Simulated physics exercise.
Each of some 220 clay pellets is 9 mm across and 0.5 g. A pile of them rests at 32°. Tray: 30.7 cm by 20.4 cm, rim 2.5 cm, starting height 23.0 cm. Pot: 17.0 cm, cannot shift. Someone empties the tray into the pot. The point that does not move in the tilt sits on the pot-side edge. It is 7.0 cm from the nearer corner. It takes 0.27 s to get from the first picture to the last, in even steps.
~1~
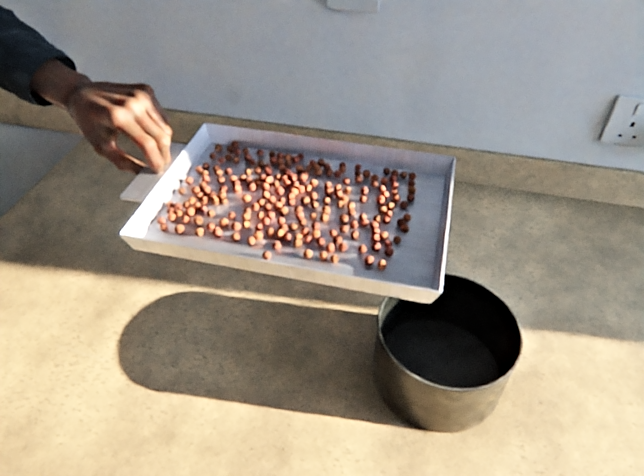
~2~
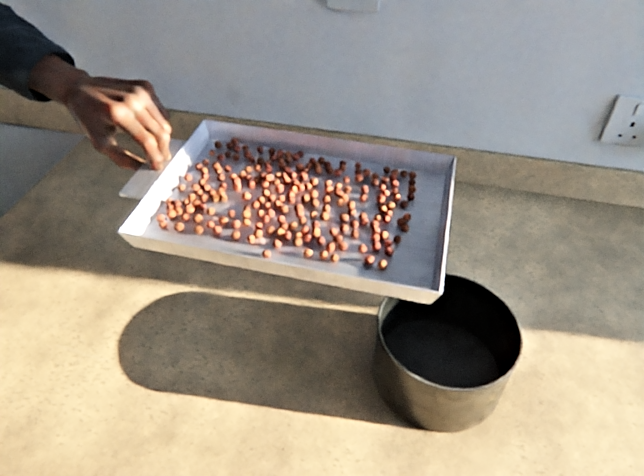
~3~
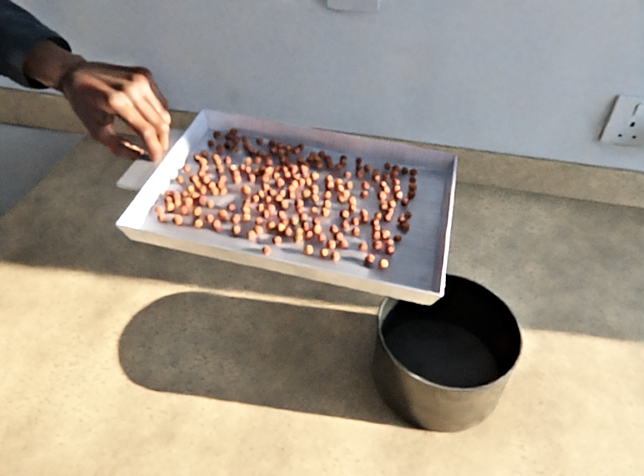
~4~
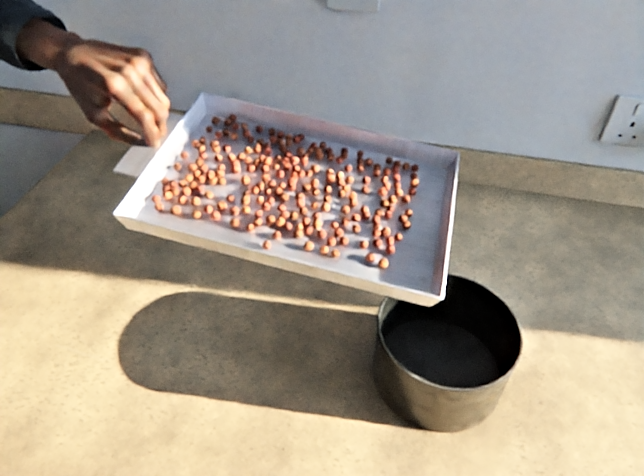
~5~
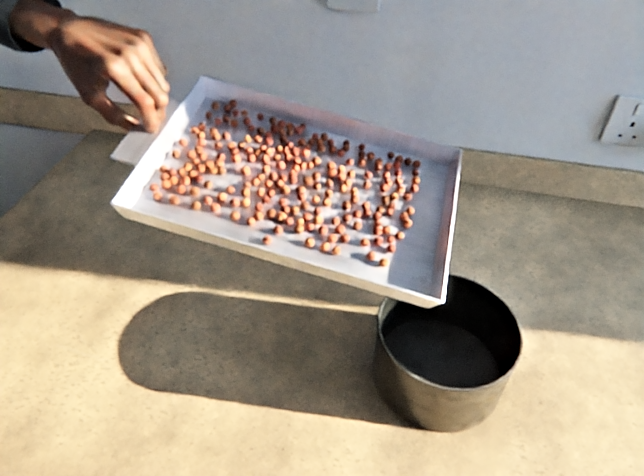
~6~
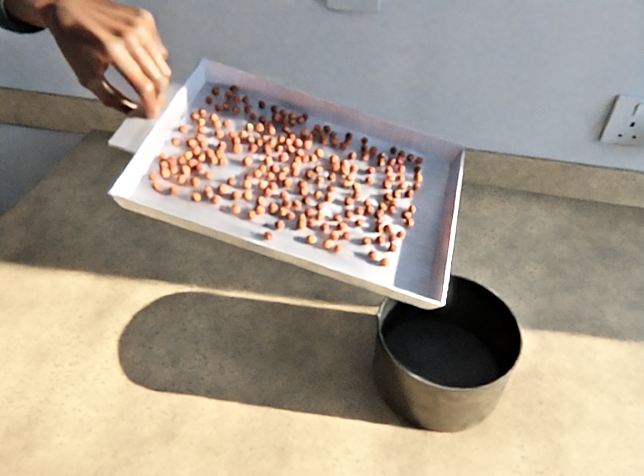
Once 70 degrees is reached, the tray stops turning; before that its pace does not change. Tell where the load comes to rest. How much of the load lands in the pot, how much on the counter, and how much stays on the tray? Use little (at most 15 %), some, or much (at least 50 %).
Pot - little, counter - some, left on the tray - much.
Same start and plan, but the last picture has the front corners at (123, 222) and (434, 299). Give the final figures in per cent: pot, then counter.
Pot: 0, counter: 5.
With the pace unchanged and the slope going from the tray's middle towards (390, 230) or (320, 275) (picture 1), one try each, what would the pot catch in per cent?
Some 10 and 5 per cent.
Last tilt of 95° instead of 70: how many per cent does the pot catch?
Then about 45 per cent.
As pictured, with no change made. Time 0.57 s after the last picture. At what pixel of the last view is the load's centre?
The load's centre is near (422, 263) at that time.
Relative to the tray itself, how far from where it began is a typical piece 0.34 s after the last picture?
About 9 cm.
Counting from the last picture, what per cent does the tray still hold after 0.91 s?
Estimate: About 75 percent.
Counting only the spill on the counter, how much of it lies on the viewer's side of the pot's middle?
About 100 percent of the spill.
Then, 0.34 s after the last picture, tilt 42 degrees; the tray holds 100 %, the pot 0 %.
Then, 0.57 s after the last picture, tilt 60 degrees; the tray holds 95 %, the pot 0 %.
Then, 0.91 s after the last picture, tilt 70 degrees; the tray holds 75 %, the pot 5 %.
In the end, pot 5 %, counter 20 %, tray 70 %.
